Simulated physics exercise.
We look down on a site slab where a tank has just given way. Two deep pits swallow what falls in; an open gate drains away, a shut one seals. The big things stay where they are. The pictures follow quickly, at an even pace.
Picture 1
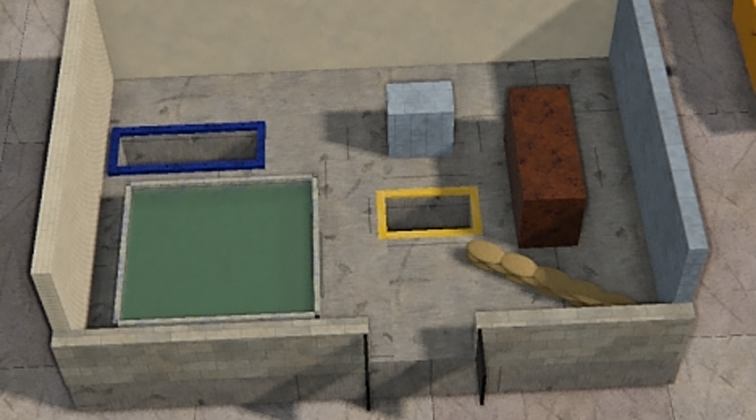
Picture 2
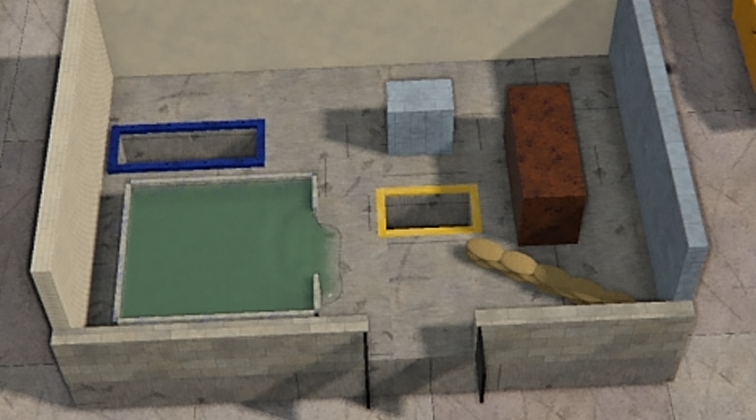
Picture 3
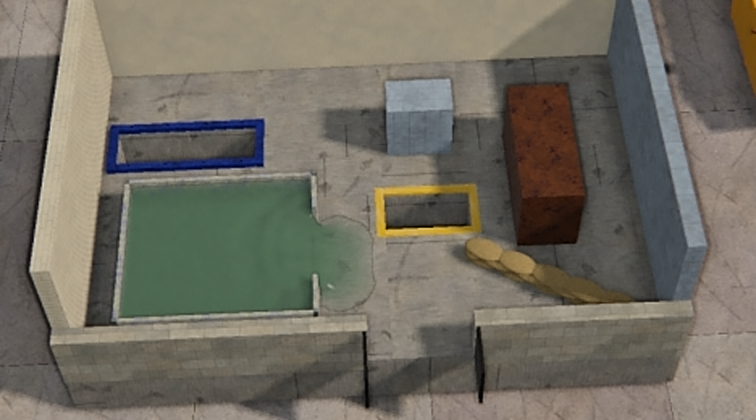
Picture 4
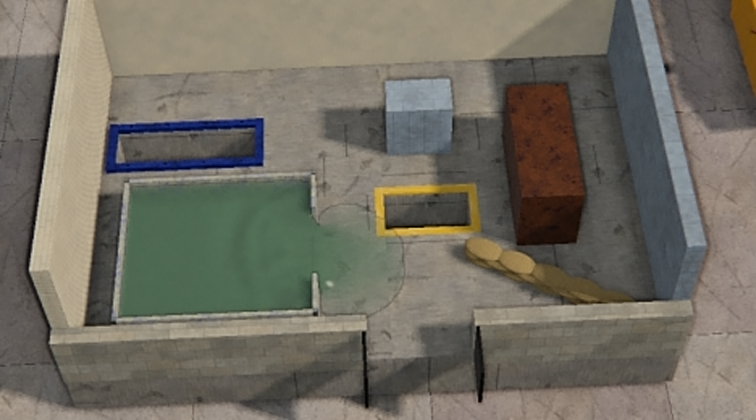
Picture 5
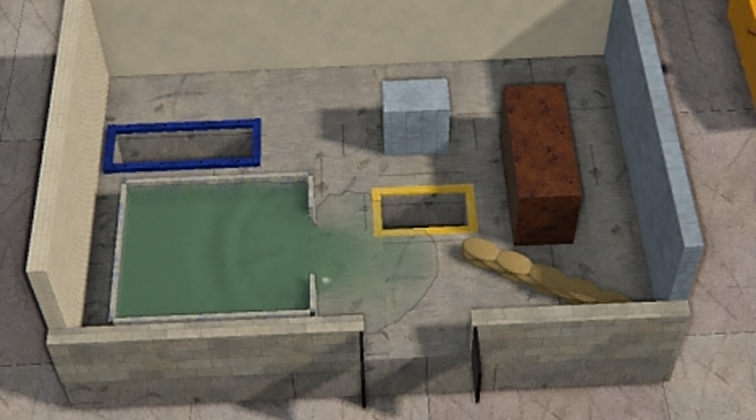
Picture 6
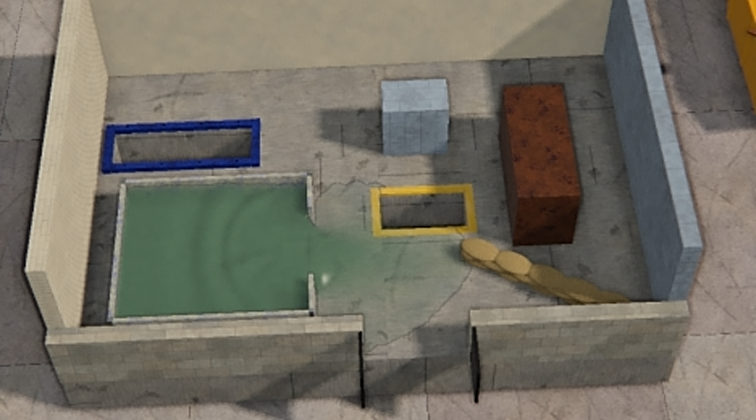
The video shows a green-filled tank on a walled slab opening on its right side, and water pouring through the gap and spreading rightward across the floor, around the yellow-rimmed pit and toward the front wall.
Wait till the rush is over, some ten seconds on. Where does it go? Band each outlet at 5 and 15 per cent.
The gate takes more than 15 %; the blue pit takes less than 5 %; the yellow pit takes more than 15 %.
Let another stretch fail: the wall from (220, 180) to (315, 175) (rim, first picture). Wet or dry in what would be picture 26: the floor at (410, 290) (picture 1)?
There: Dry.
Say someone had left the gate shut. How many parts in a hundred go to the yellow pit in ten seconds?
Roughly, in per cent: Yellow 35.
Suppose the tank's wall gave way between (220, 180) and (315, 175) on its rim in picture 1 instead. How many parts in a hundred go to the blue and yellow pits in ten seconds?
Roughly, in per cent: Blue 14, yellow 2.
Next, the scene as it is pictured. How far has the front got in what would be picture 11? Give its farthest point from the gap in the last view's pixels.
Roughly at (556, 313).
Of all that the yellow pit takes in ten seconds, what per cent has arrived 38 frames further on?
Roughly 65 per cent.
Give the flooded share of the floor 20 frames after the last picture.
Roughly 40 per cent.
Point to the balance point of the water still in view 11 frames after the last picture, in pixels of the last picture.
Around (271, 266).
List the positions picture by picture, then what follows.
The tank at (220, 250) is whole and still, in the first picture.
The front is at (328, 298), out from the gap at (315, 256), in the second picture.
The front is at (366, 289), out from the gap at (314, 258), in the third picture.
Water pours out at (314, 257) and has run to (392, 232), in the fourth picture.
The front is at (431, 272), out from the gap at (311, 257), in the fifth picture.
The front is at (464, 270), out from the gap at (310, 257), in the sixth picture.
A moment on, water covers 20 % of the floor; the gate 0 %, the blue pit 0 %, the yellow pit 3 %.
Next, water covers 25 % of the floor; the gate 1 %, the blue pit 0 %, the yellow pit 6 %.
Then, water covers 40 % of the floor; the gate 3 %, the blue pit 0 %, the yellow pit 12 %.
Later, water covers 55 % of the floor; the gate 8 %, the blue pit 0 %, the yellow pit 20 %.
In the end, water covers 65 % of the floor; the gate 17 %, the blue pit 0 %, the yellow pit 29 %.
